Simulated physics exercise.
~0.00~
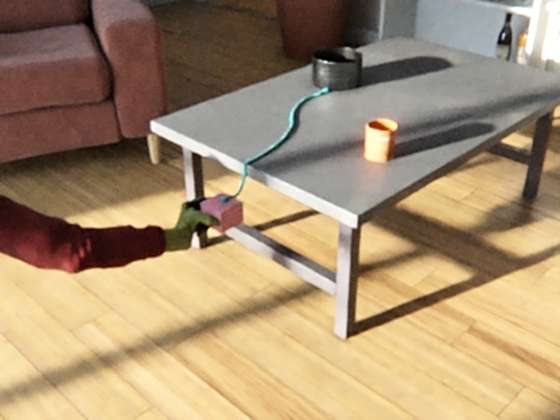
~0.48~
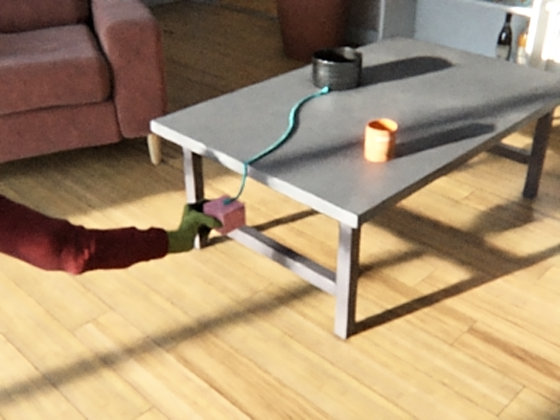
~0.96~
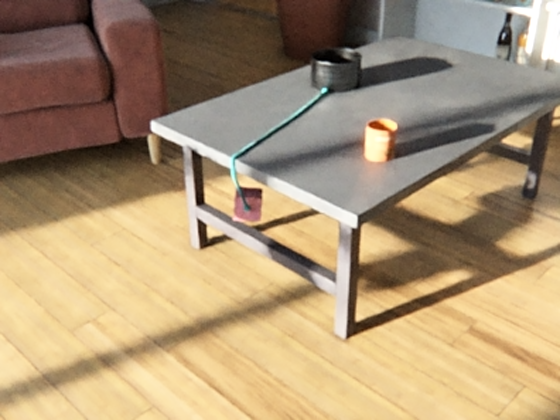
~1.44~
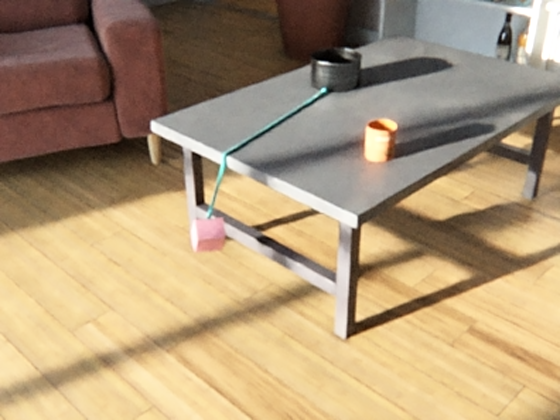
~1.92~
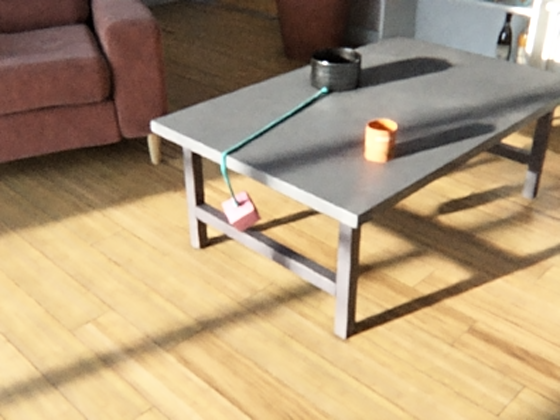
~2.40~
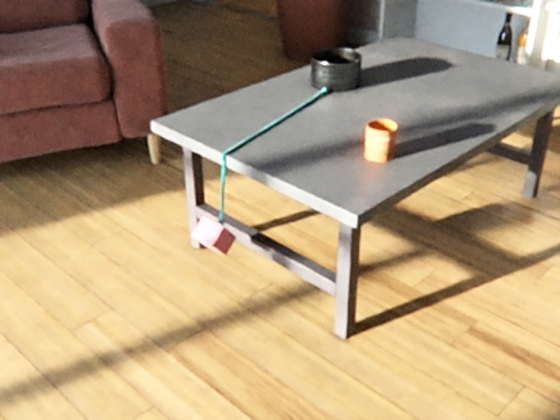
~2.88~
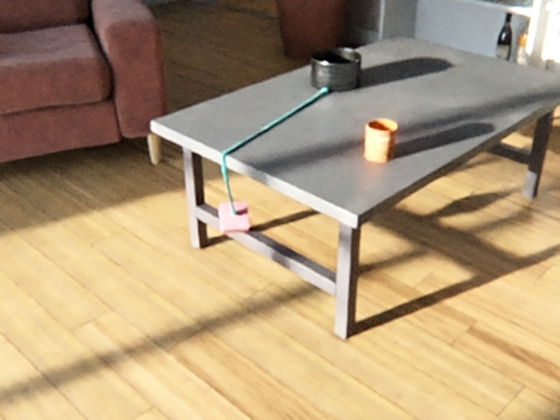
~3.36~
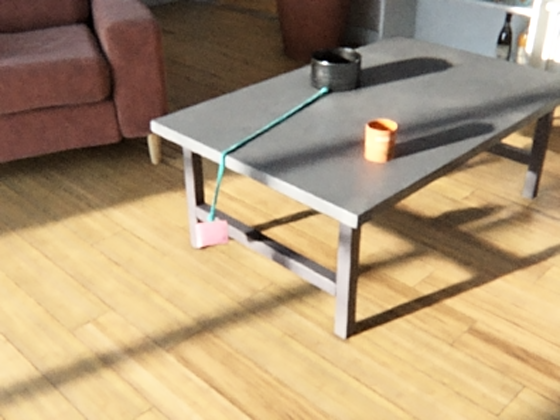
A pink block, released by a hand, swings from a cord tied to a pot.
